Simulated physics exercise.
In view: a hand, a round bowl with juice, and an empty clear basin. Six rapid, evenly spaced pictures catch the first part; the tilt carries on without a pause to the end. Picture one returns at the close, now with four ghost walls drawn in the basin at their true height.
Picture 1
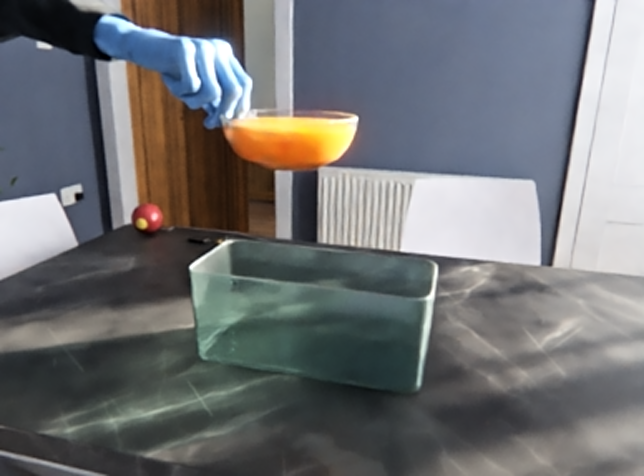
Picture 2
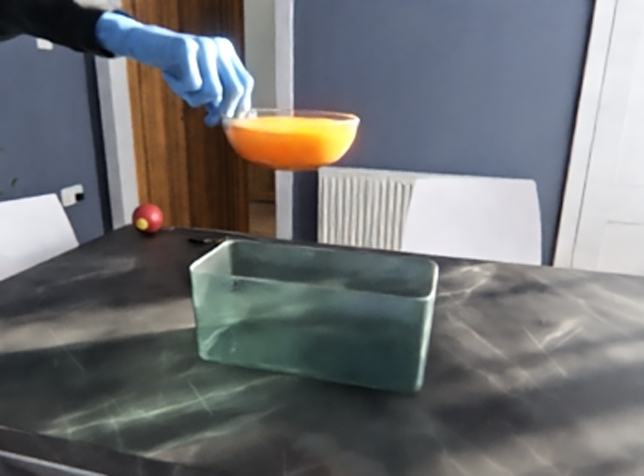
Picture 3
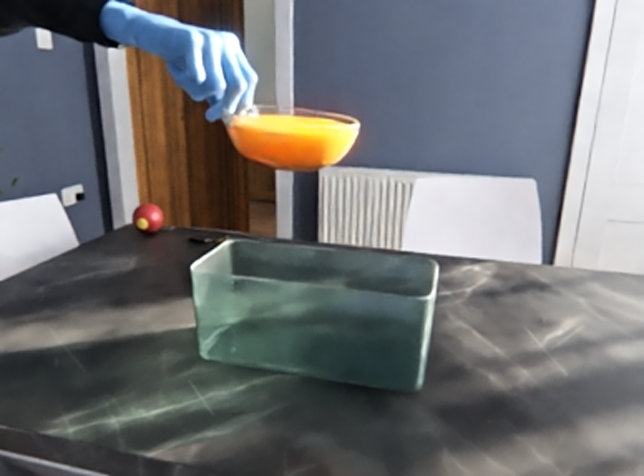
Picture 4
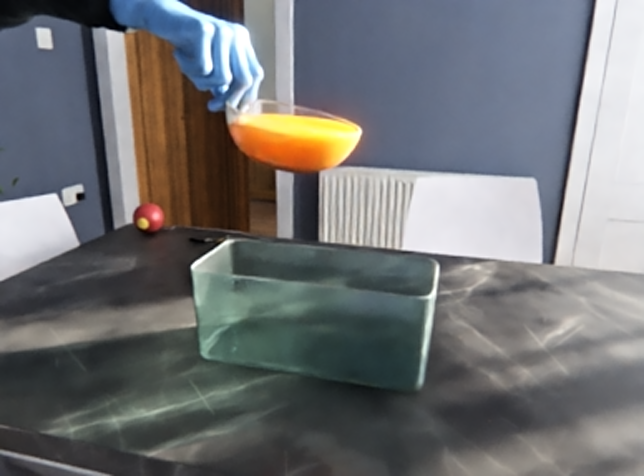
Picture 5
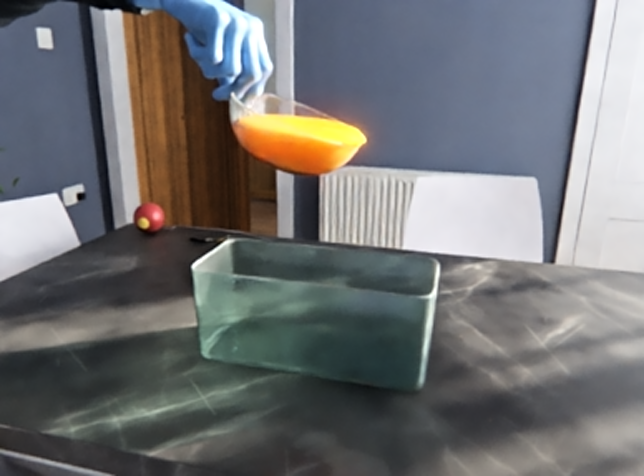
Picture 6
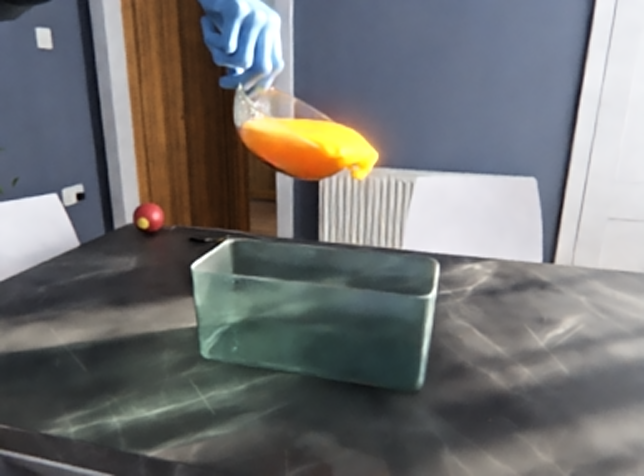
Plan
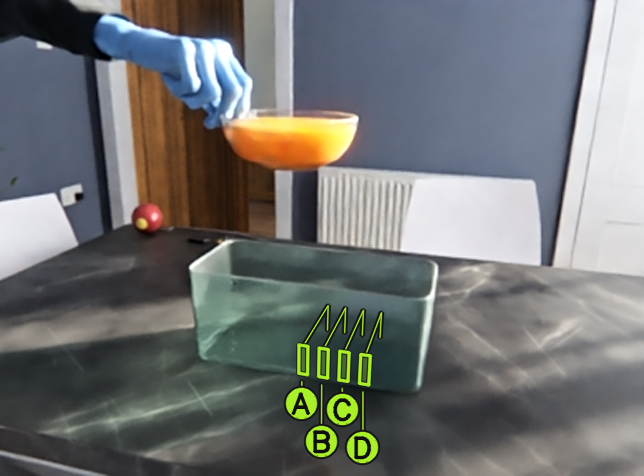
A blue-gloved hand holds a round clear bowl of bright orange juice above an empty, green-tinted clear basin on a dark marbled table. The steady, slightly raised view shows a room with blue-grey walls, a wooden door, white chairs, a radiator and a red ball at the table's far left. The hand rises and shifts right, tilting the bowl rightward until juice slips over its right lip.
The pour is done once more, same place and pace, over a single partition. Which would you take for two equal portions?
Take D.
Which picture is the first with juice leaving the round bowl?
Picture 5.
On the marked copy, A at (301, 381); B at (321, 384); C at (342, 388); D at (362, 391).
Choosing A, about 22 % ends left of the wall and 72 % right of it; 5 % is lost outside.
Choosing B, about 25 % ends left of the wall and 68 % right of it; 6 % is lost outside.
Choosing C, about 36 % ends left of the wall and 61 % right of it; 4 % is lost outside.
Choosing D, about 53 % ends left of the wall and 44 % right of it; 3 % is lost outside.
